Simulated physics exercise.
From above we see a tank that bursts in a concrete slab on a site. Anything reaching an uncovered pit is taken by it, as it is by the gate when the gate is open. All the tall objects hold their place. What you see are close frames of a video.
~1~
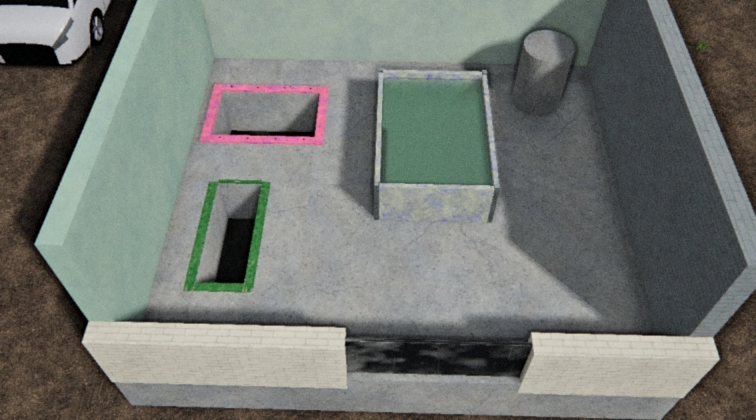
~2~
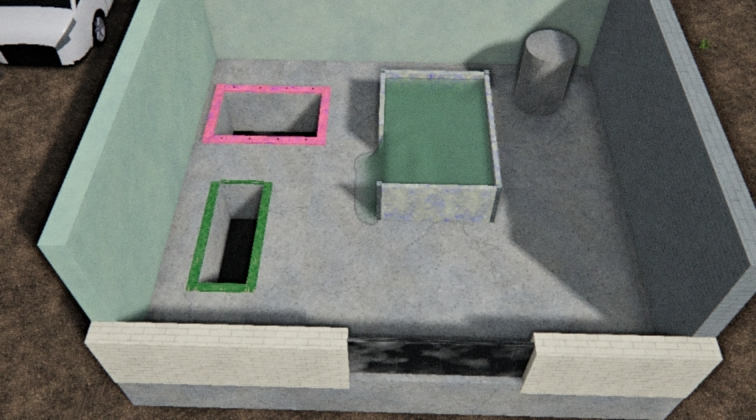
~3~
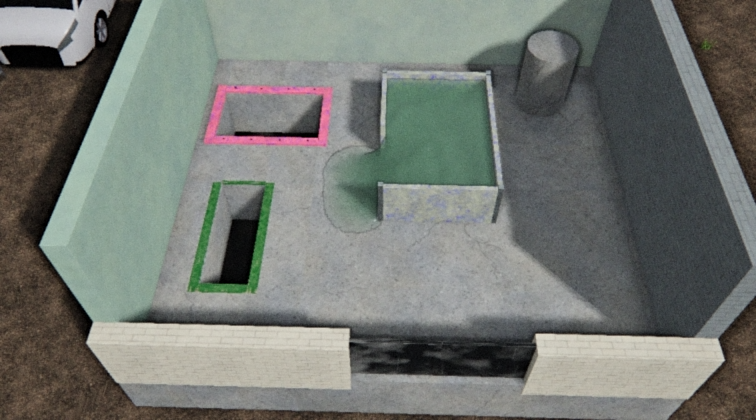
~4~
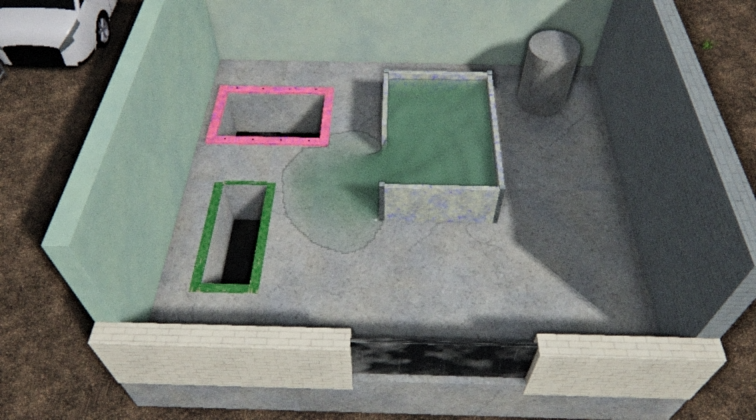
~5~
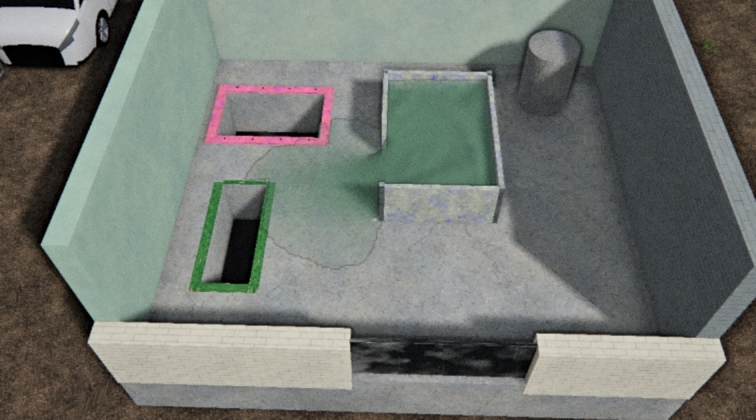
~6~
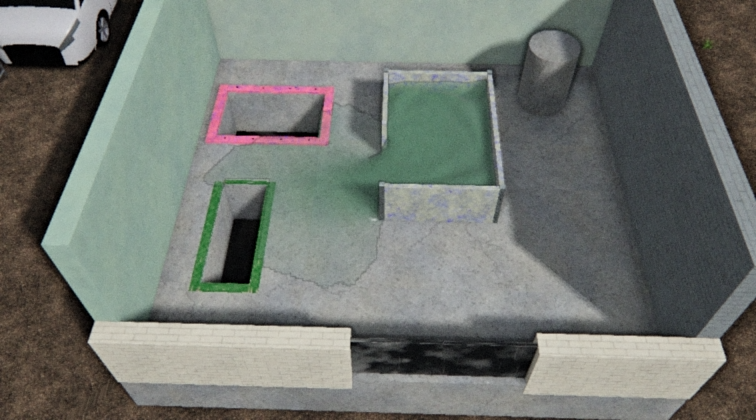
Green water pours from the left side of a raised rectangular tank in a grey concrete yard, seen from high above, with pale green walls at the left and back. A pink-rimmed opening and a green-rimmed one lie at left, a grey cylinder stands at back right, and a white car sits outside. The water spreads leftward in a widening, thinning sheet, reaching around both rims, while the view barely shifts.
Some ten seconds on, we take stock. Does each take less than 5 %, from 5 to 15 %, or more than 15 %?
It ends like this: The gate takes less than 5 %; the pink pit takes from 5 to 15 %; the green pit takes more than 15 %.
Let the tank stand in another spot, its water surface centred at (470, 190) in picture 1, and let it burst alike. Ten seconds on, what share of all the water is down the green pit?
Within ten seconds the green pit takes 65 percent of the total.
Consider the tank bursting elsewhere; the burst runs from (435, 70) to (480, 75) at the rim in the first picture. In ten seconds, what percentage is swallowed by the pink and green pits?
Pink 15 %, green 6 %.
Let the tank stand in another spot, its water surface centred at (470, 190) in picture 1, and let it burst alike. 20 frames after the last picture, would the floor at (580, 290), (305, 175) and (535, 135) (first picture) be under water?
Checking the three spots, I get high and dry, swamped, high and dry.
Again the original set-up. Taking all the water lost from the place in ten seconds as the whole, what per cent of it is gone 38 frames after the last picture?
Near 85 in a hundred, I reckon.
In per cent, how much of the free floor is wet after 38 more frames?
Close to 50 %.
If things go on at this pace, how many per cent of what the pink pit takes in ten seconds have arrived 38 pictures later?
Near 95 in a hundred.
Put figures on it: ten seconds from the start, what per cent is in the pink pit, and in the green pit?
Around 6 and 60 per cent, in that order.
A moment on, water covers 20 % of the floor; the gate 0 %, the pink pit 1 %, the green pit 10 %.
Next, water covers 30 % of the floor; the gate 0 %, the pink pit 3 %, the green pit 22 %.
Then, water covers 35 % of the floor; the gate 0 %, the pink pit 5 %, the green pit 34 %.
Later, water covers 50 % of the floor; the gate 0 %, the pink pit 6 %, the green pit 49 %.
In the end, water covers 65 % of the floor; the gate 0 %, the pink pit 7 %, the green pit 61 %.
